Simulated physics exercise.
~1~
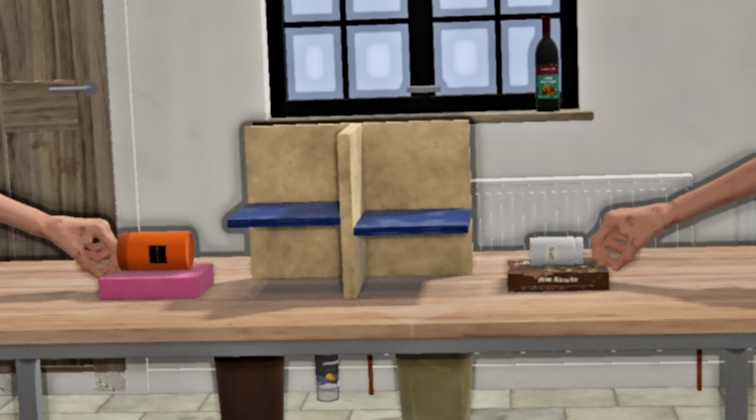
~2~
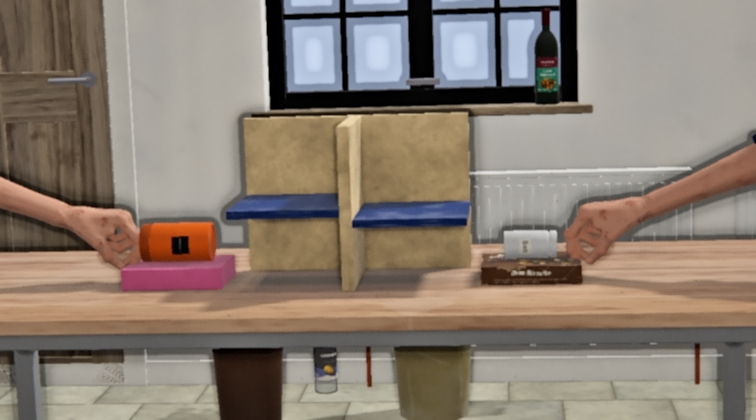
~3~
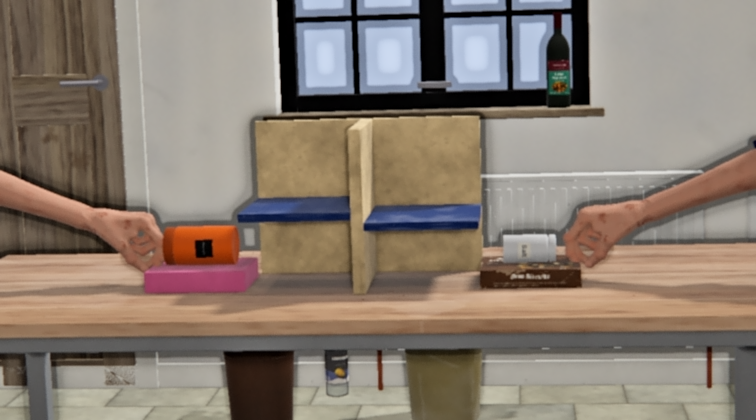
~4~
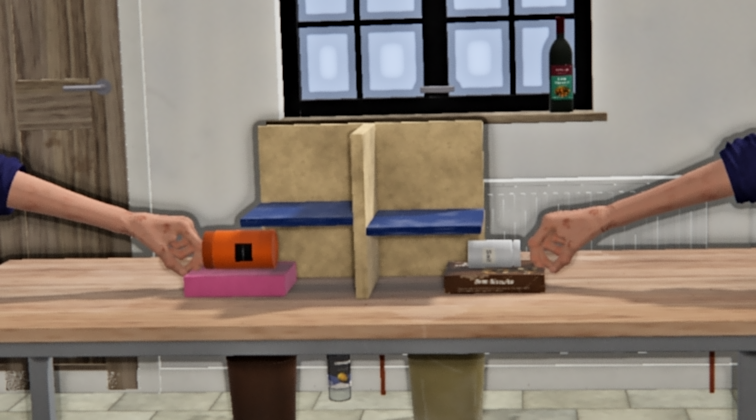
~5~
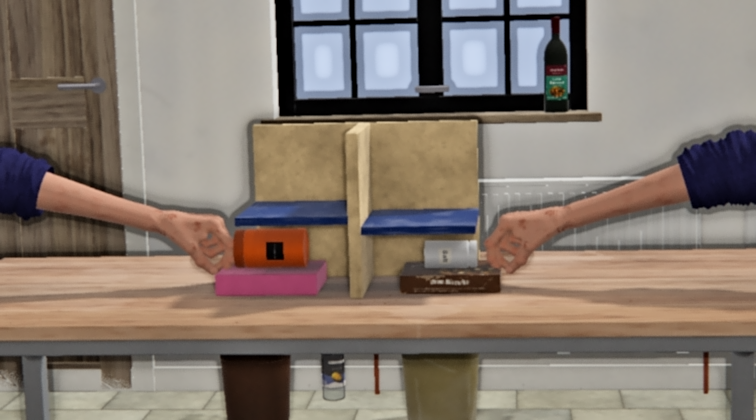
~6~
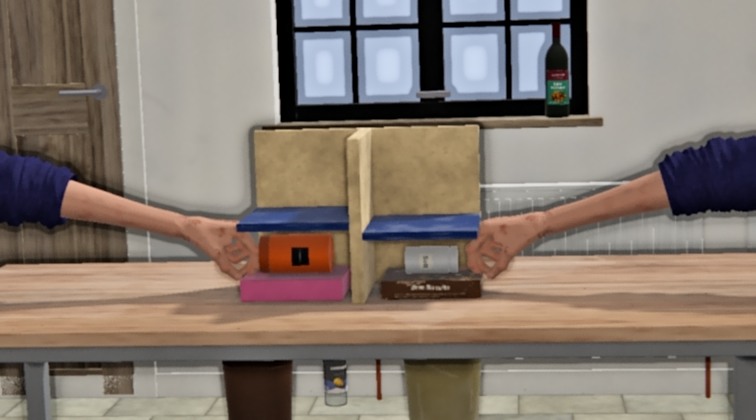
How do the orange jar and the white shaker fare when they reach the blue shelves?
Both are low enough to fit. The orange jar and the white shaker each ride in under the shelves untouched, still lying on their bases.
